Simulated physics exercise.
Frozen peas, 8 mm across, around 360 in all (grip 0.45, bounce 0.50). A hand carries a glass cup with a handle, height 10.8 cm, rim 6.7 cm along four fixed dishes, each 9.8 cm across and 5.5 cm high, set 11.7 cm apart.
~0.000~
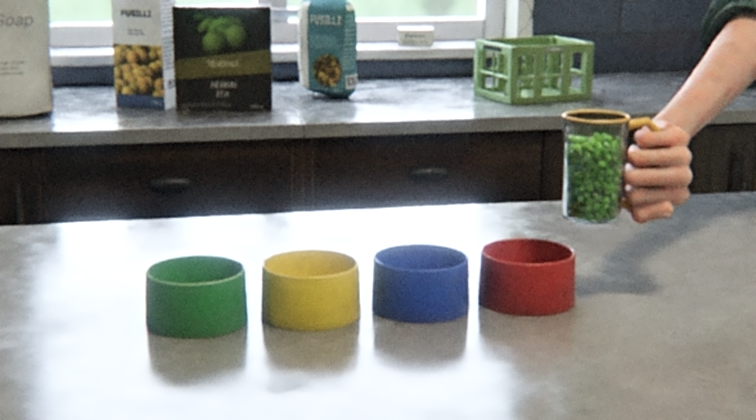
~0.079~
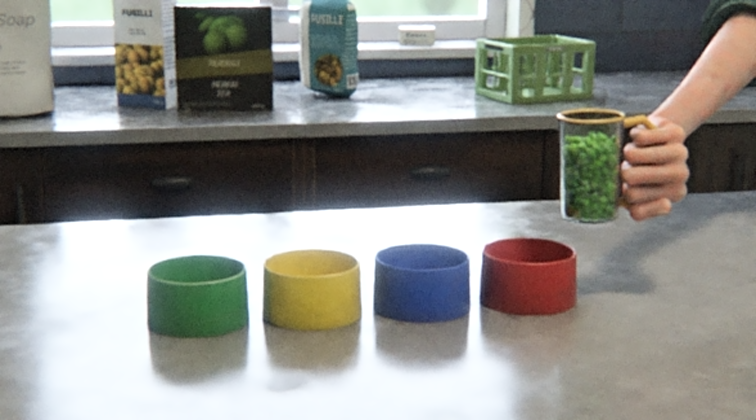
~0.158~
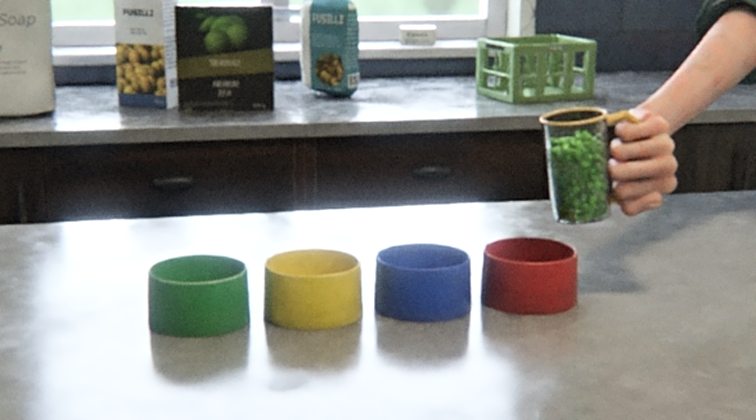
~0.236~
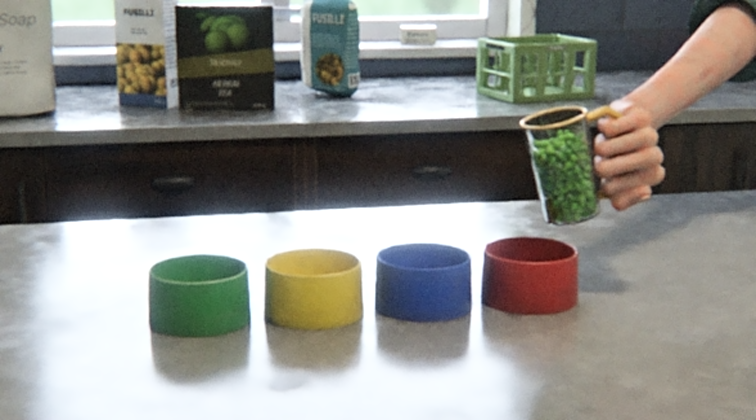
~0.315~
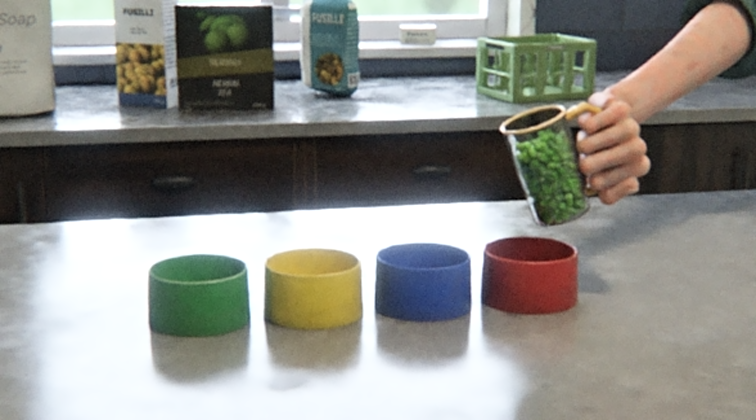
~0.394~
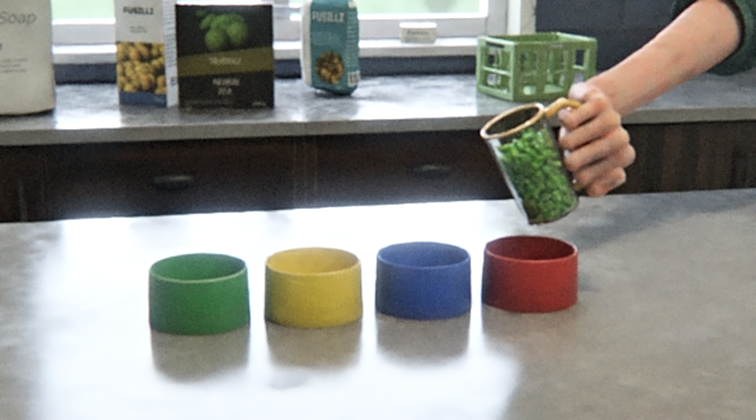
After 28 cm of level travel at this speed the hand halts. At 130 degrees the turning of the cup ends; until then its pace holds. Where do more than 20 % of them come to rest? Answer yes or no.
Red: No, blue: No, green: No, yellow: Yes, counter: Yes.
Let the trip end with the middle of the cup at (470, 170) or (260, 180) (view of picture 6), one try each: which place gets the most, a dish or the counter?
Most goes to: Blue; green.
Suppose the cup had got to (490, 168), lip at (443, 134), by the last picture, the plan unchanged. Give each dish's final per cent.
Red 0; blue 0; green 0; yellow 70.
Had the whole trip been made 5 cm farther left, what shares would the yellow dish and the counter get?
In that case yellow 0; counter 10.
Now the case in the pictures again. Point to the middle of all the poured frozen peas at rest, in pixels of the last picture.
Around (288, 303).
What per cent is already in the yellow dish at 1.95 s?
Some 60 per cent.
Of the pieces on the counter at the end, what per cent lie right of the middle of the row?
Some 0 per cent.
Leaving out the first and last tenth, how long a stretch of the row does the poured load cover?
Roughly 11 cm.
After 1.03 s, tilt 75 degrees; cup holds 100 %.
After 1.45 s, tilt 108 degrees; cup holds 85 %, yellow 5 %.
After 1.95 s, tilt 130 degrees; cup holds 0 %, green 5 %, yellow 60 %.
In the end, at 2.6 s, red 0 %, blue 0 %, green 5 %, yellow 60 %, counter 30 %.
